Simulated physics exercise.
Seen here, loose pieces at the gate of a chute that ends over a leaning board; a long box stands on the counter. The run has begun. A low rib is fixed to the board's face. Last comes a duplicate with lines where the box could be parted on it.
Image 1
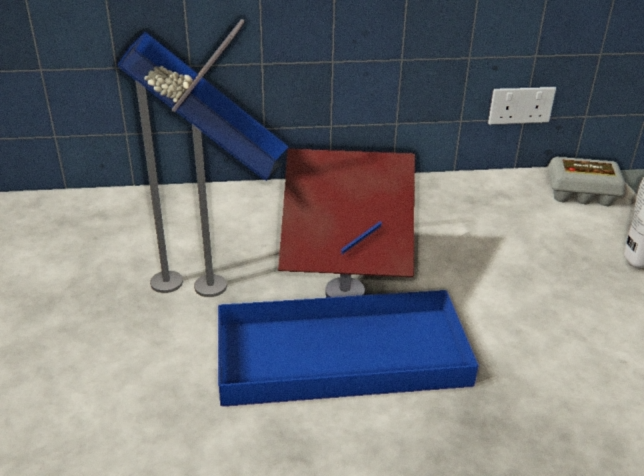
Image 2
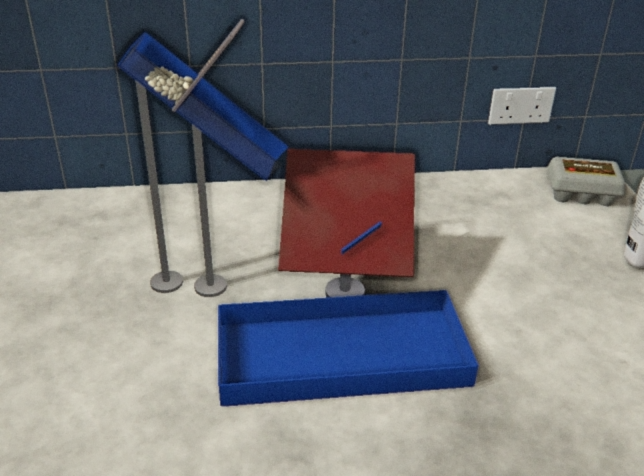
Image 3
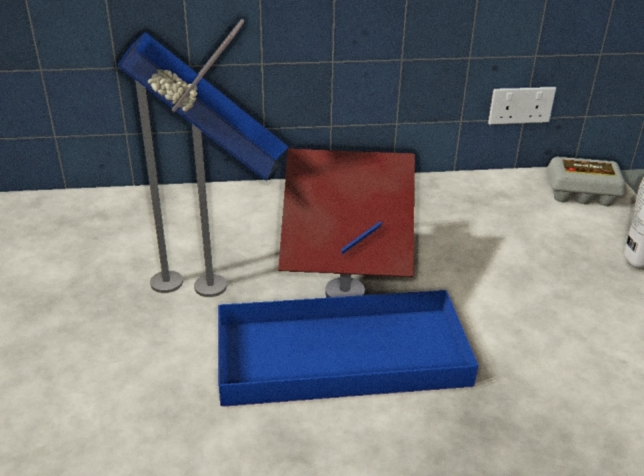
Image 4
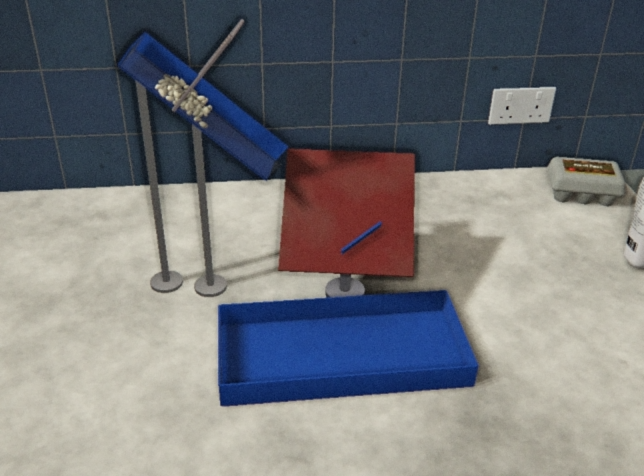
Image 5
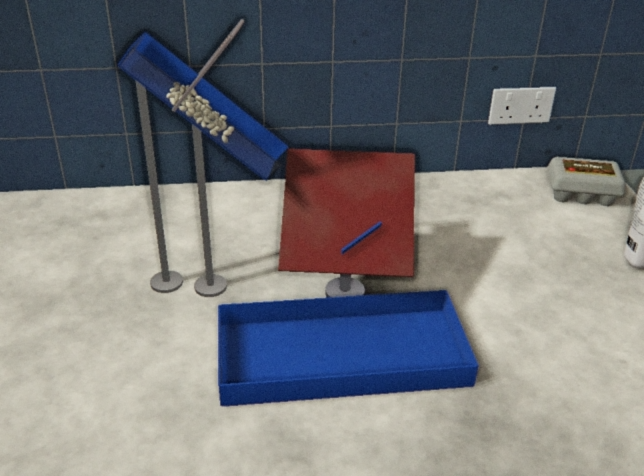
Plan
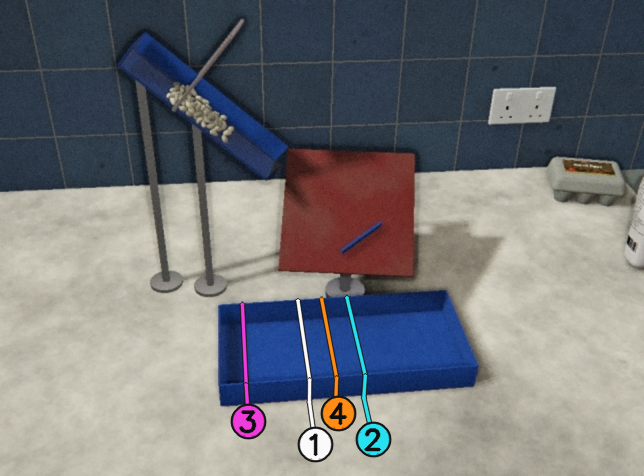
In the video, white beans rest behind a gate in a sloping blue chute above a tilted red board and an empty blue box; the beans then slide past the gate and spread partway down the chute.
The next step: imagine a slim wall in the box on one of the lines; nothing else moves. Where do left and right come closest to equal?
Choose 4.
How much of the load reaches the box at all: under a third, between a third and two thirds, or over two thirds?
Over two thirds.
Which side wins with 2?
Left.
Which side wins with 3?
The right side.
On the marked copy, line 1 crosses the front rim at (309, 378); line 2 crosses the front rim at (365, 374); line 3 crosses the front rim at (246, 383); line 4 crosses the front rim at (336, 376).
For line 1, of what is caught, a small share on the left of the divider, all but a few on the right.
For line 2, of what is caught, all but a few on the left of the divider, a small share on the right.
For line 3, of what is caught, none at all on the left of the divider, the whole lot on the right.
For line 4, of what is caught, close to a third on the left of the divider, close to two thirds on the right.
